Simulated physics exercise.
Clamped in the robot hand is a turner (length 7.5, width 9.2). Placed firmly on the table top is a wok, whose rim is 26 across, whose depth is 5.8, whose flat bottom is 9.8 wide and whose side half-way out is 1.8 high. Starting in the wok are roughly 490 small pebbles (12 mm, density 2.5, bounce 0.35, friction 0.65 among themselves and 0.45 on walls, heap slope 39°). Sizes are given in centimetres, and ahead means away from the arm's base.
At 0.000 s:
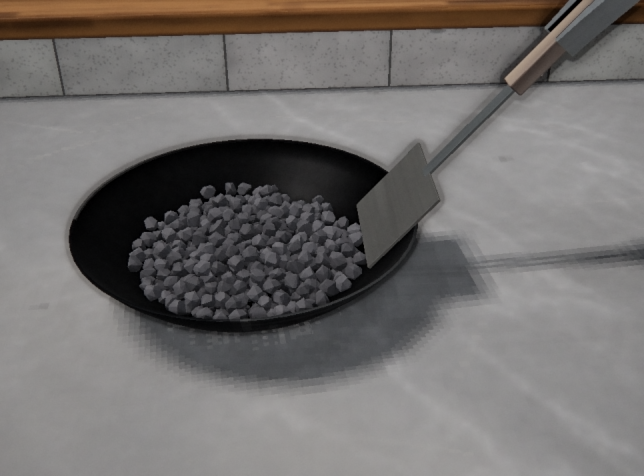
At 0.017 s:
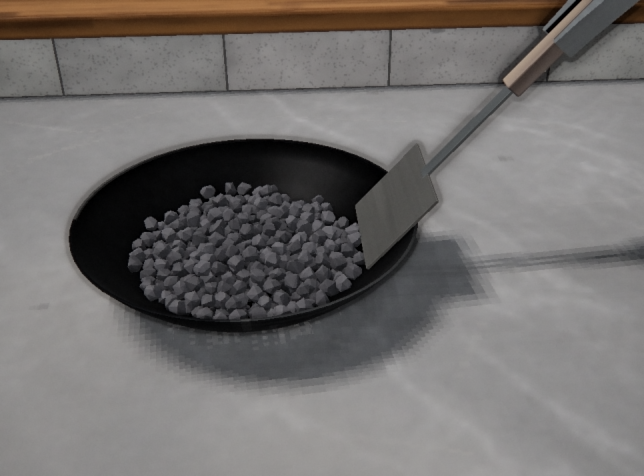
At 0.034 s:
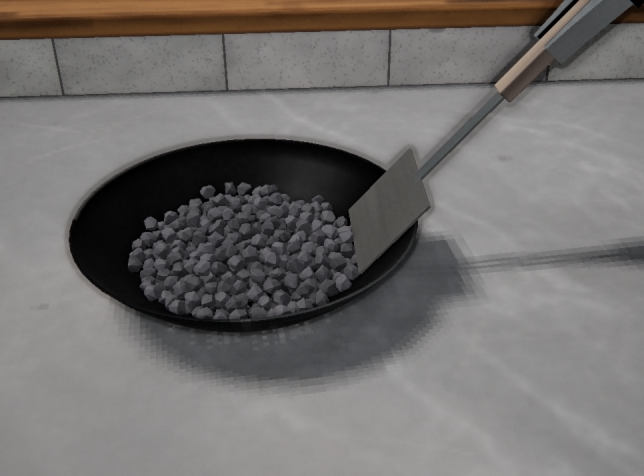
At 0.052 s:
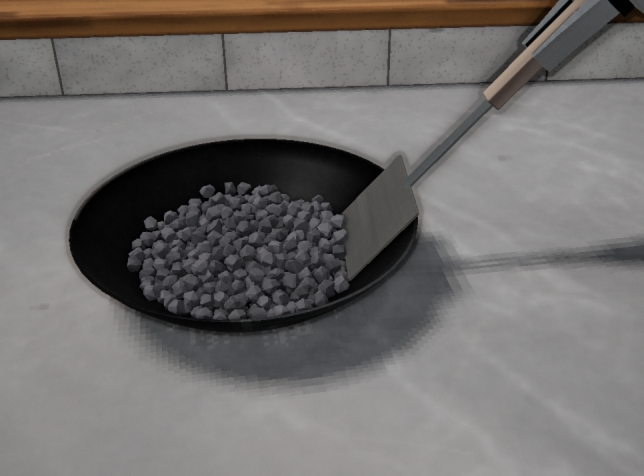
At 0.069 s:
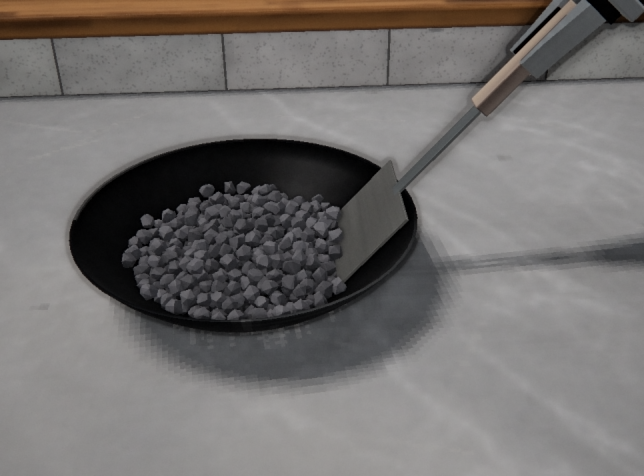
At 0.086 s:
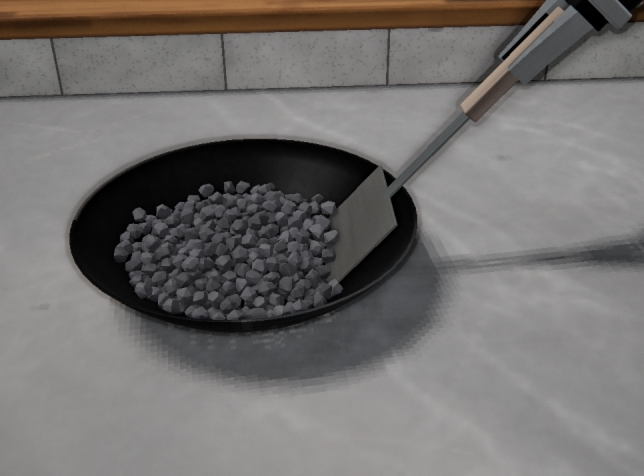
To begin with, a robot hand holds a turner with its flat blade inside the right edge of a black wok heaped with small grey pebbles. The blade slides down and left against the heap, and then the pebbles shift slightly left while the wok stays still.
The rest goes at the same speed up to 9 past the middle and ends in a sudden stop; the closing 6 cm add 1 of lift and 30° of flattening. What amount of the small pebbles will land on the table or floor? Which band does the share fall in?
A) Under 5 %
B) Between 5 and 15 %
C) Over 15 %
The answer is C.
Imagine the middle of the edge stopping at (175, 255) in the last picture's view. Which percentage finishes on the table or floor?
Close to 15 per cent finishes on the table or floor.
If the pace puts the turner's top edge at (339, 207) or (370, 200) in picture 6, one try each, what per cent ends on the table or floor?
First try about 55 %, second try about 50 %.
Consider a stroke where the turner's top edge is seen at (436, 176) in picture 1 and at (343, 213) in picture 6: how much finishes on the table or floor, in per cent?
Some 60 percent ends up on the table or floor.
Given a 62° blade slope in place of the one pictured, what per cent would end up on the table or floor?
It would then be close to 40 %.
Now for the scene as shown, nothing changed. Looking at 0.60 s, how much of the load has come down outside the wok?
35 %.
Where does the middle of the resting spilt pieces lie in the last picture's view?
My best guess is near (34, 270).
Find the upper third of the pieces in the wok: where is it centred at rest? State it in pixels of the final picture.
About (122, 216).
After 0.21 s, sloping 49°, highest piece 7 above the table; 488 in the wok.
After 0.34 s, sloping 38°, highest piece 10 above the table; 455 in the wok, 2 on the table or floor, 31 on the blade or in flight.
After 0.60 s, sloping 19°, highest piece 8 above the table; 303 in the wok, 172 on the table or floor, 13 on the blade or in flight.
After 1.65 s, sloping 19°, highest piece 8 above the table; 299 in the wok, 189 on the table or floor.
In the end, 299 in the wok, 189 on the table or floor. That is 39 % on the table or floor.
